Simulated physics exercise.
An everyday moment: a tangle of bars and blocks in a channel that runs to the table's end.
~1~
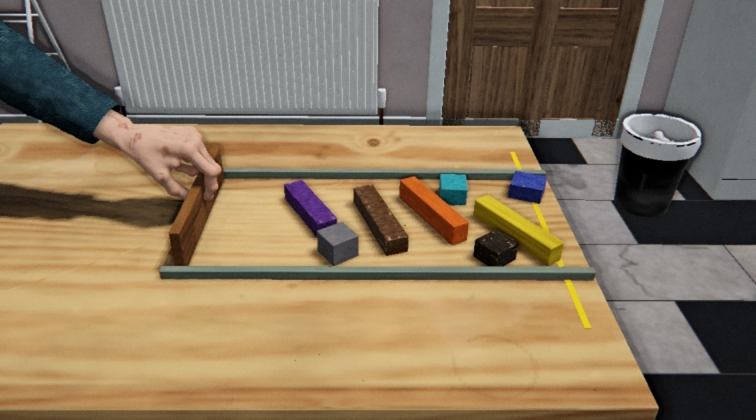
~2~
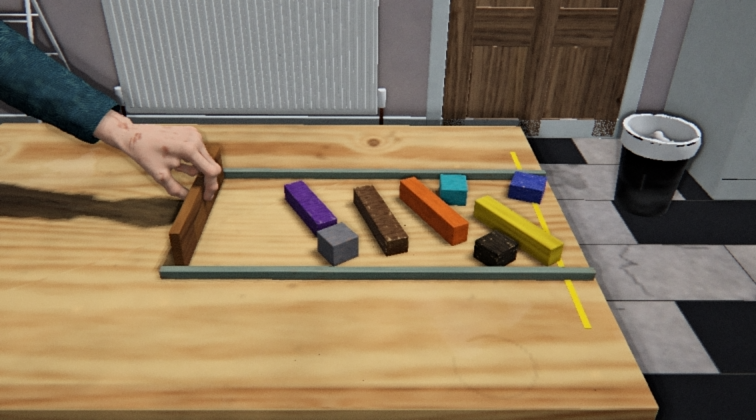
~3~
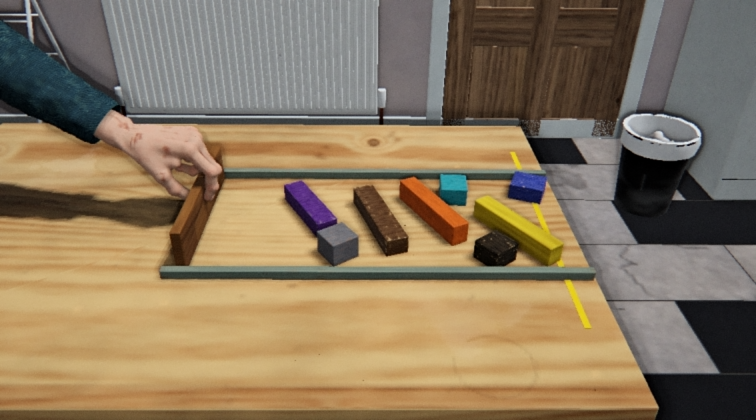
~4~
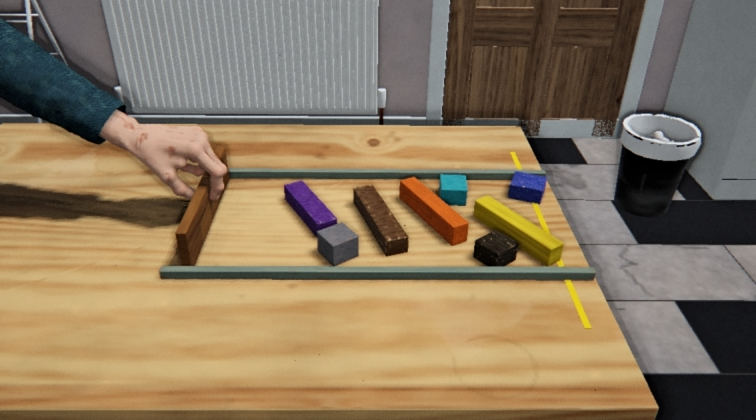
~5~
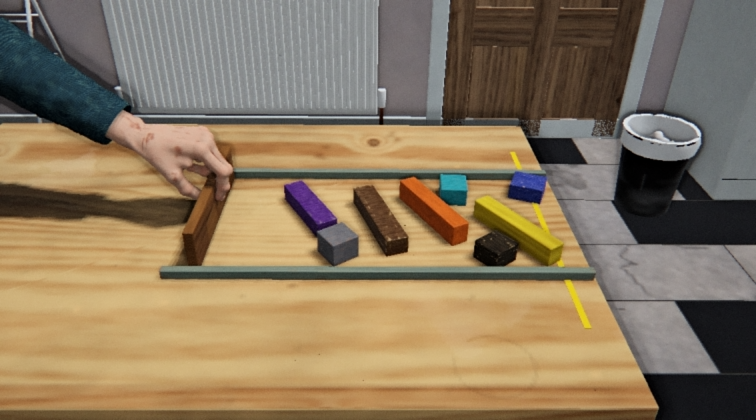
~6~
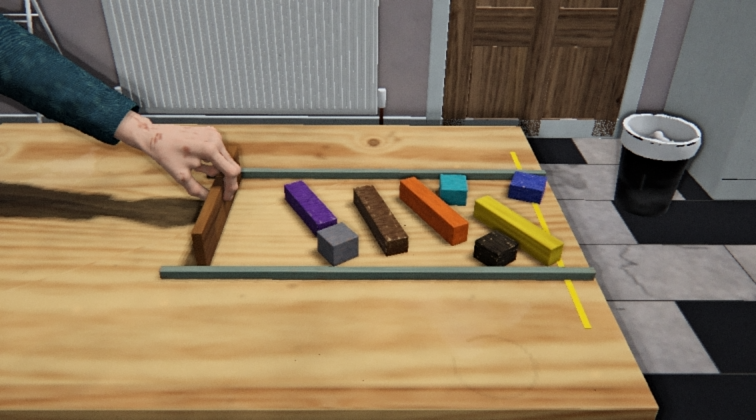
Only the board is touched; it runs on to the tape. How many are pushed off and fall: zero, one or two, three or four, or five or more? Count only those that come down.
As it turns out, the number that fall off is five or more.
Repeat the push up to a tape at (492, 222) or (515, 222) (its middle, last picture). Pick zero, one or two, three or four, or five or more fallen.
For each place: One to two; more than four.
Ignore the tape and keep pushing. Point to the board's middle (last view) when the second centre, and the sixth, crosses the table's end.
Its middle is around (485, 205) and later (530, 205).
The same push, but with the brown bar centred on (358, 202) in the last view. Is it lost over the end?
From there it falls.
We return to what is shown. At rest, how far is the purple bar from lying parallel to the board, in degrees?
Roughly 0° out of line.
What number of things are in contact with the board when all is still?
The number is 2.
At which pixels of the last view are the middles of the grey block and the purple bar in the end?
First (576, 251), then (551, 210).
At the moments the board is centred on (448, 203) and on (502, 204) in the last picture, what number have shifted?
At the one place 8, at the other 8.
A little later, none off yet; blue block at rest near (528, 187); yellow stick at rest near (516, 229); black block at rest near (496, 250).
When it is over, the number that fall off is five or more; down, brown bar, orange bar, turquoise block, black block, yellow stick and blue block.
